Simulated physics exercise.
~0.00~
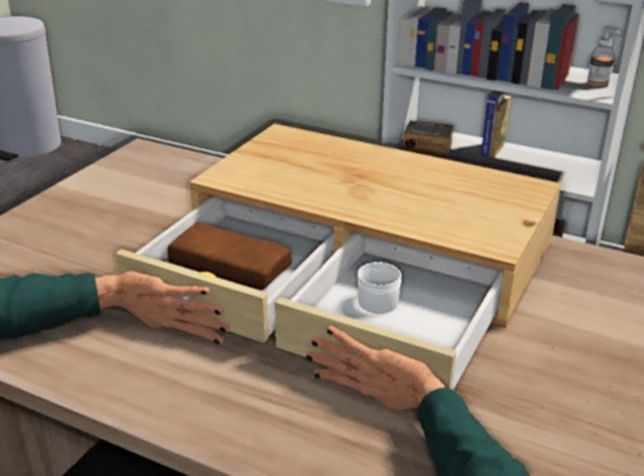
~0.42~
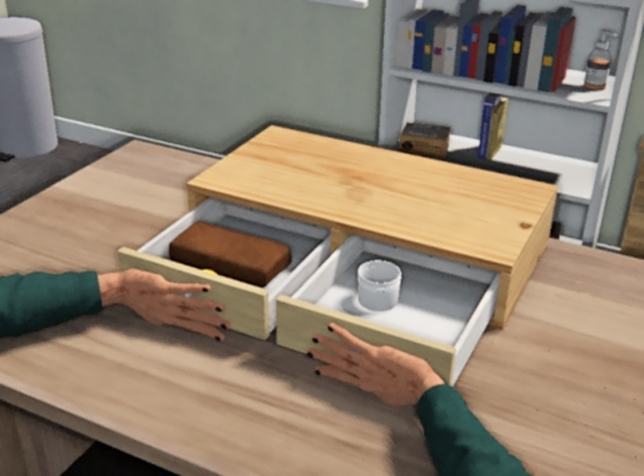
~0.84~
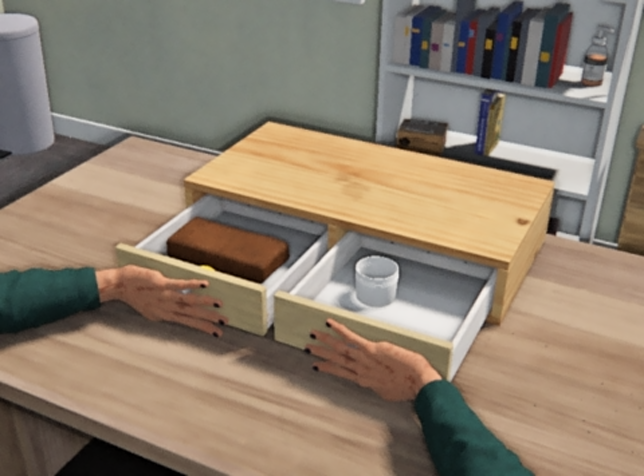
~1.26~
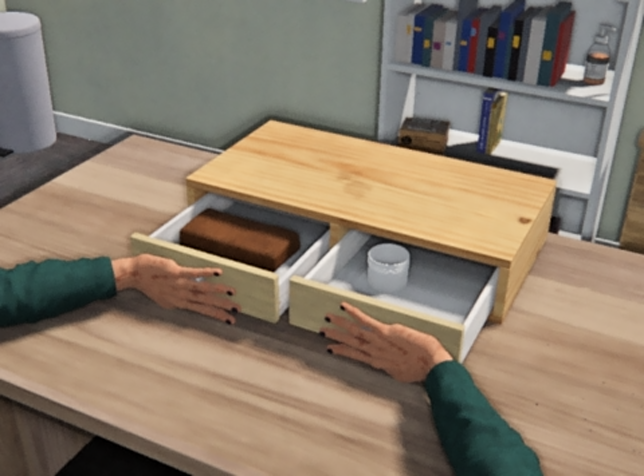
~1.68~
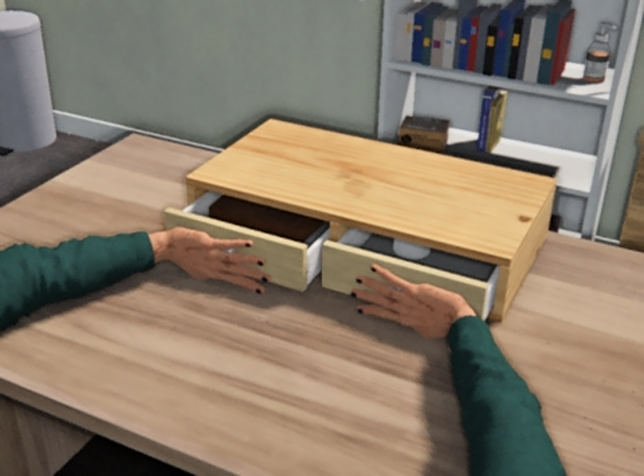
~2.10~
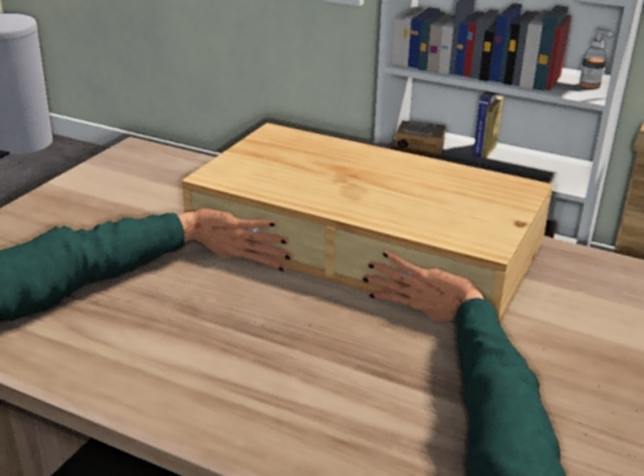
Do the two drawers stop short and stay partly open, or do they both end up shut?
Both end up shut. The left drawer and the right drawer each slide all the way in until their fronts are flush with the chest.
Two open drawers sit side by side in a pale wooden chest on a wood-grain desk, seen from above at an angle in a slightly swaying view, with a grey bin and a shelf of books behind. The left drawer holds a brown, loaf-like block, and the right one holds a small whitish beaker. Two hands in dark green sleeves rest against the drawer fronts, at first barely moving. Then both hands push together, and the drawers slide inward, carrying the block and beaker under the chest's top. Finally both drawers are shut flush, their contents hidden, with the hands still against the fronts.
